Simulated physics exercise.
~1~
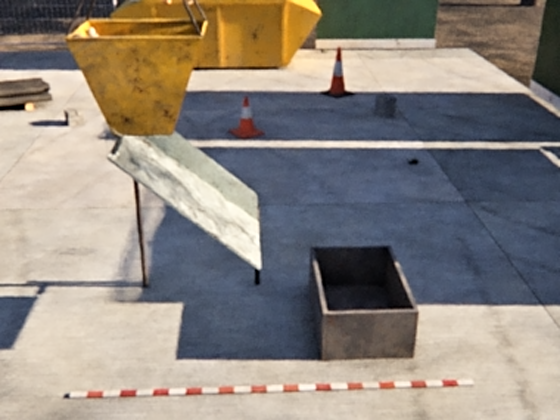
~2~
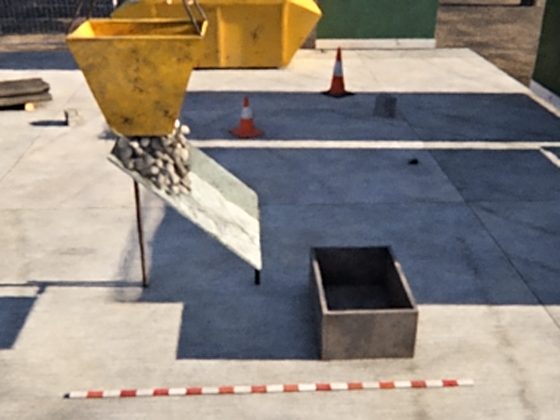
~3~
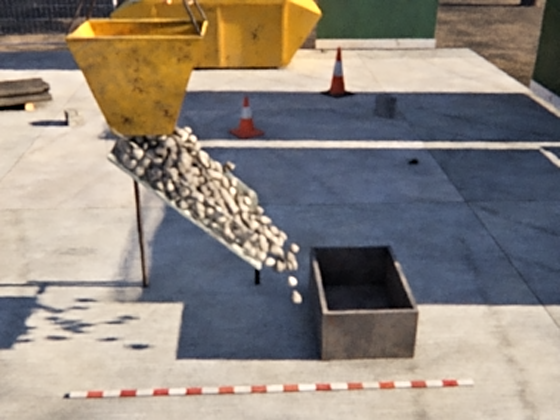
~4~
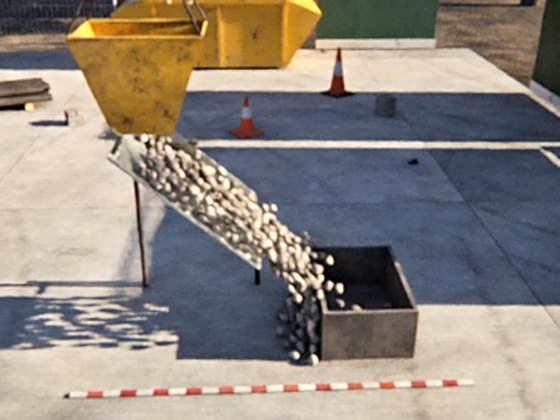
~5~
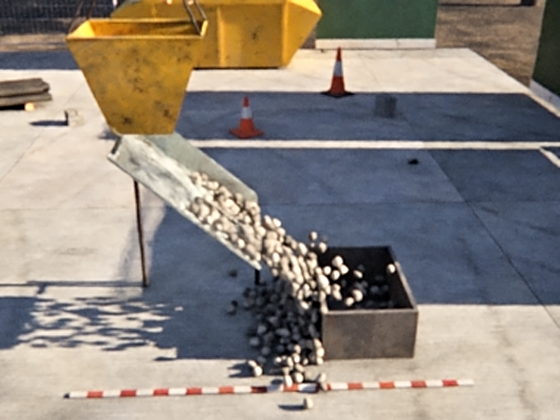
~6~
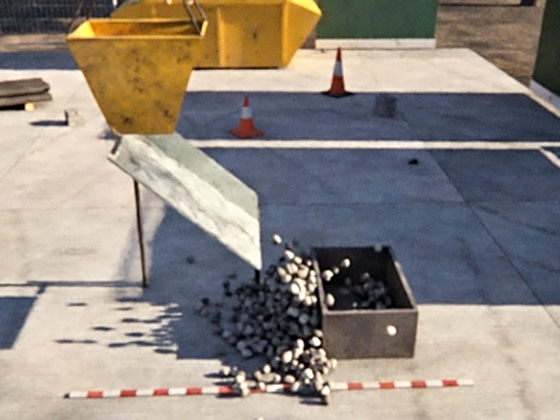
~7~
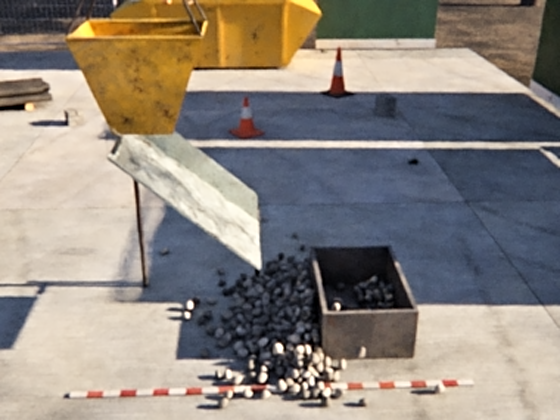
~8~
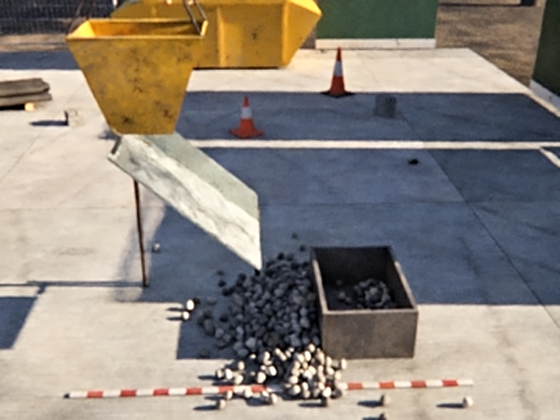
The clip shows grey stones dropping from a hanging yellow skip onto a sloping steel sheet and sliding down to the right toward an open dark bin, where most pile up on the ground left of it, some land inside, and a few scatter in front and to the right.
